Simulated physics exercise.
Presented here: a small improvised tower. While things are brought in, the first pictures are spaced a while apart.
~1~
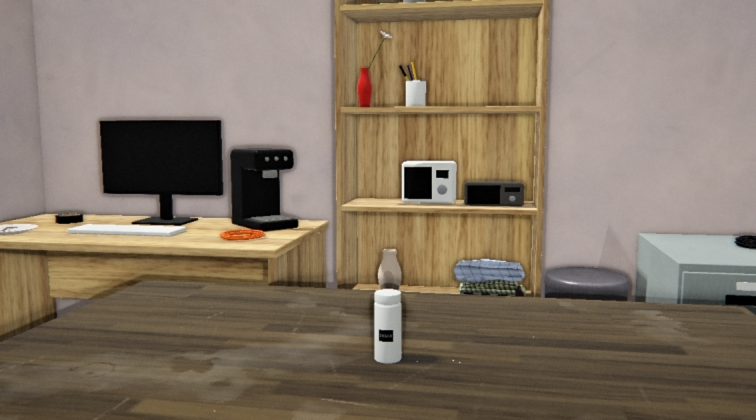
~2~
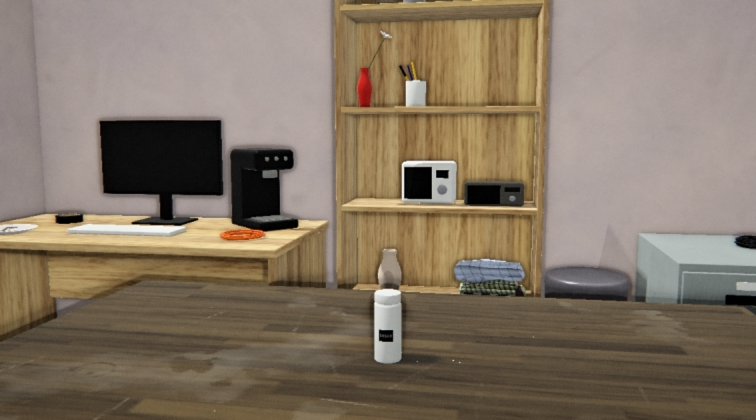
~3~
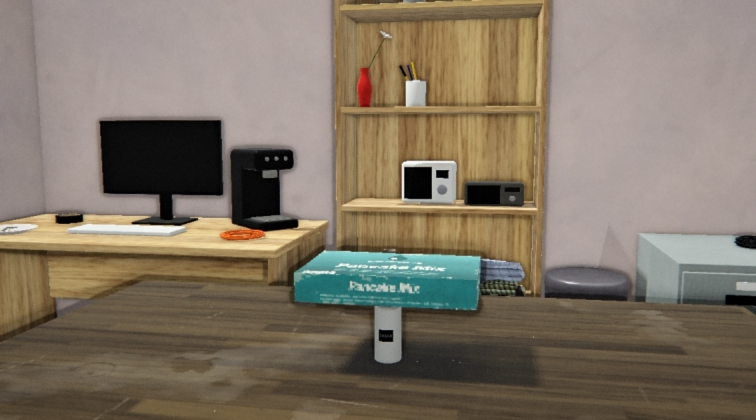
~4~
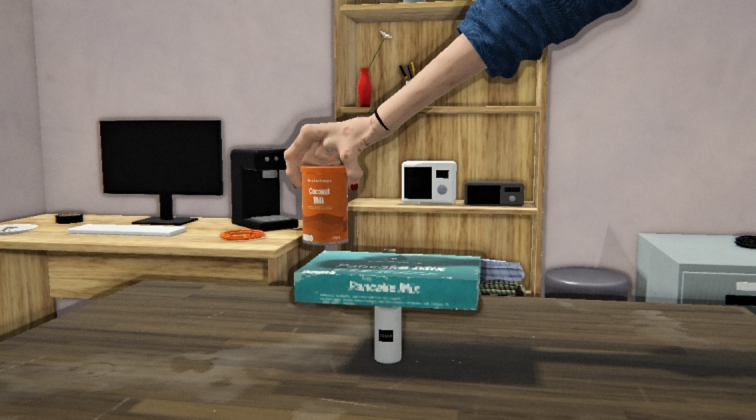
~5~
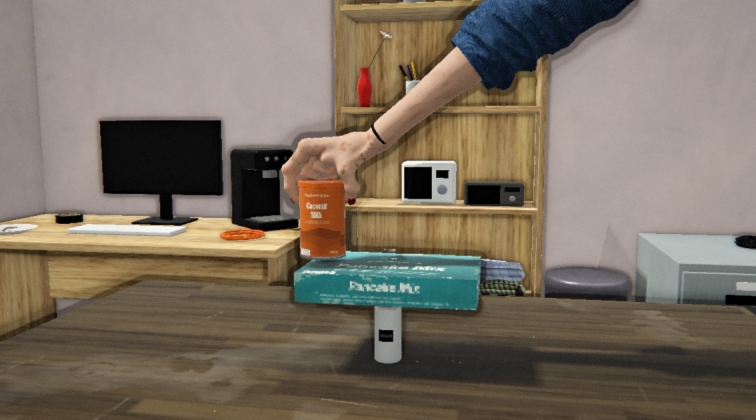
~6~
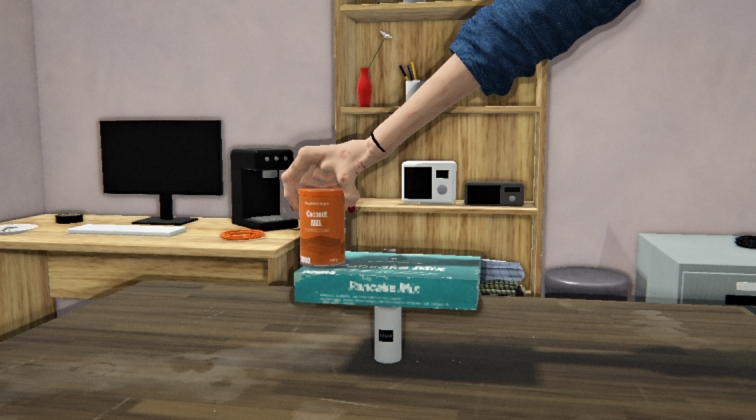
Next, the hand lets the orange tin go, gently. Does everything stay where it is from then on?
Basically, the build is unsound there.
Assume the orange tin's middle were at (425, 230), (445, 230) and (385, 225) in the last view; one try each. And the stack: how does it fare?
First time it falls over, second time it falls over, third time it stays put.
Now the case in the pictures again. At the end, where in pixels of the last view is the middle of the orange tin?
Near (196, 340).
Then, 0.40 s on from there, orange tin now fallen; turquoise packet turned 62° from how it was put.
Then, 0.50 s on from there, turquoise packet on its side.
Then, 1.10 s on from there, turquoise packet upside down.
In the end, fallen, orange tin and turquoise packet; white shaker unmoved. At the end, from the last picture's camera, orange tin near (196, 339). The stack comes apart.
